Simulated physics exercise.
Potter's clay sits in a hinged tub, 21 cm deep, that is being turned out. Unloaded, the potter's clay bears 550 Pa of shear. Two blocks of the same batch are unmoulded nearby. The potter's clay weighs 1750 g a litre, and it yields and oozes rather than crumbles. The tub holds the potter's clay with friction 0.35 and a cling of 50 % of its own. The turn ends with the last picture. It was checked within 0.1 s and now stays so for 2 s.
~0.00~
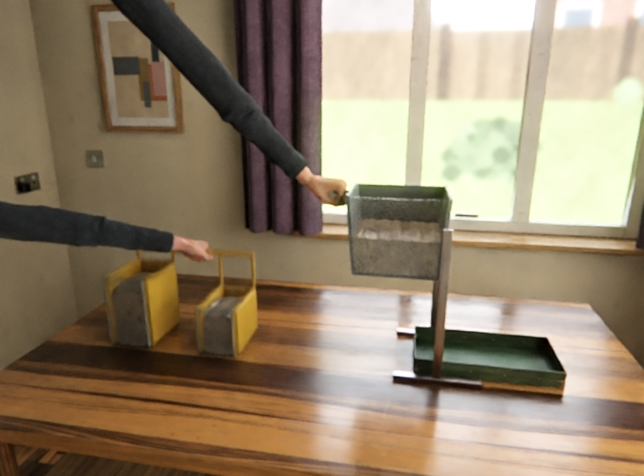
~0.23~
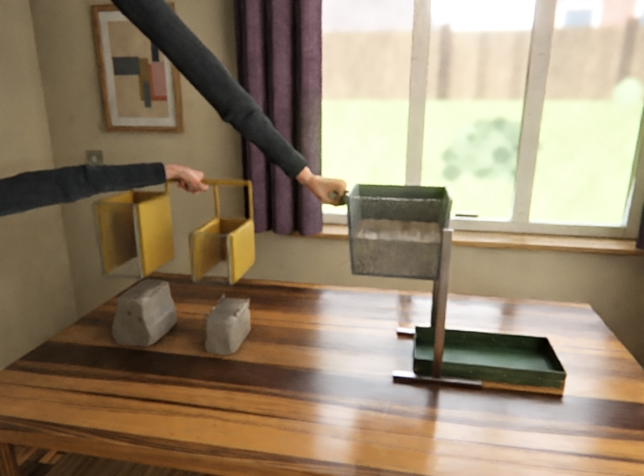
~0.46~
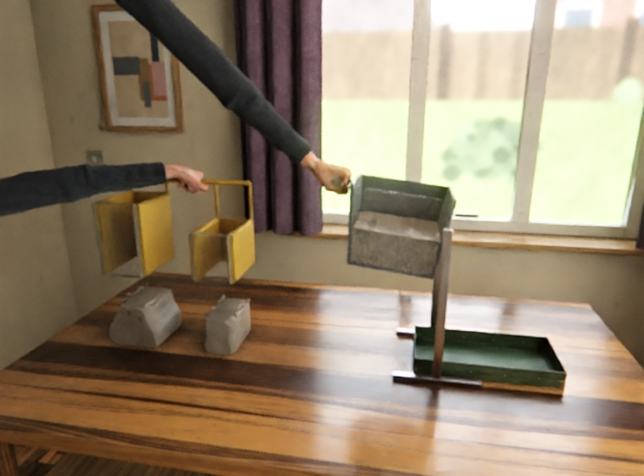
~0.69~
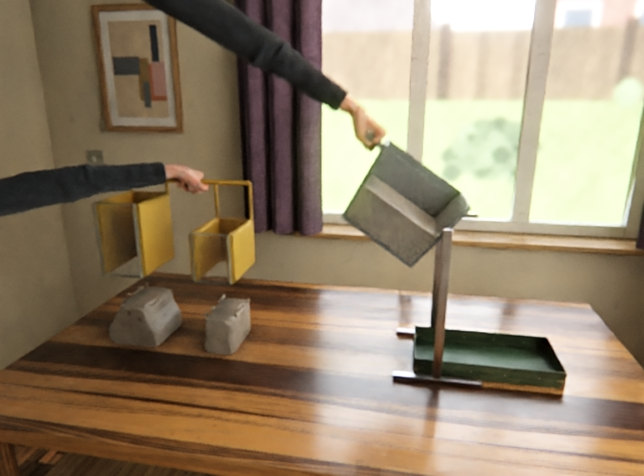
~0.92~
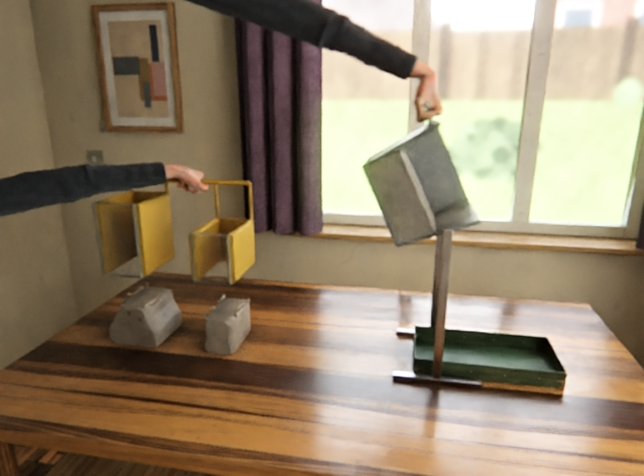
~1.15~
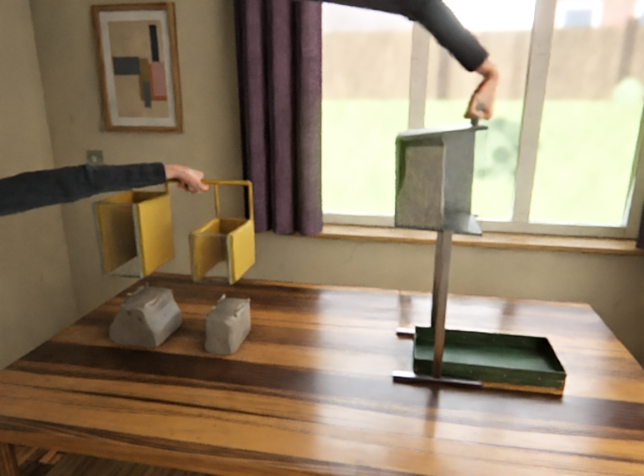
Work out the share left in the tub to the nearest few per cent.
Close to 60 per cent.
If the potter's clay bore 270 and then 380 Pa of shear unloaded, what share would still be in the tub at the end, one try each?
In turn about 60 %, 70 %.
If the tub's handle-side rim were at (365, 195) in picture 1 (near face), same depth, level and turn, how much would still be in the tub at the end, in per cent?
It would be near 100 %.
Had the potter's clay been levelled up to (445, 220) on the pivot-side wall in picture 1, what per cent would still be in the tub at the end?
In that case some 50 per cent.
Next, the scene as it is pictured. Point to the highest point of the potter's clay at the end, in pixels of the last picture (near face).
Near (413, 191).
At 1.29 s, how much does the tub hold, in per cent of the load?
About 100 %.
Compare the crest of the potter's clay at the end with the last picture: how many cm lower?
Some 12 cm.
After 1.29 s, the tub is at 88 degrees and holds 100 %.
After 1.46 s, the tub is at 88 degrees and holds 94 %.
After 1.63 s, the tub is at 88 degrees and holds 79 %.
After 1.80 s, the tub is at 88 degrees and holds 63 %.
After 3.15 s, at the end, the tub is at 88 degrees and holds 60 %.
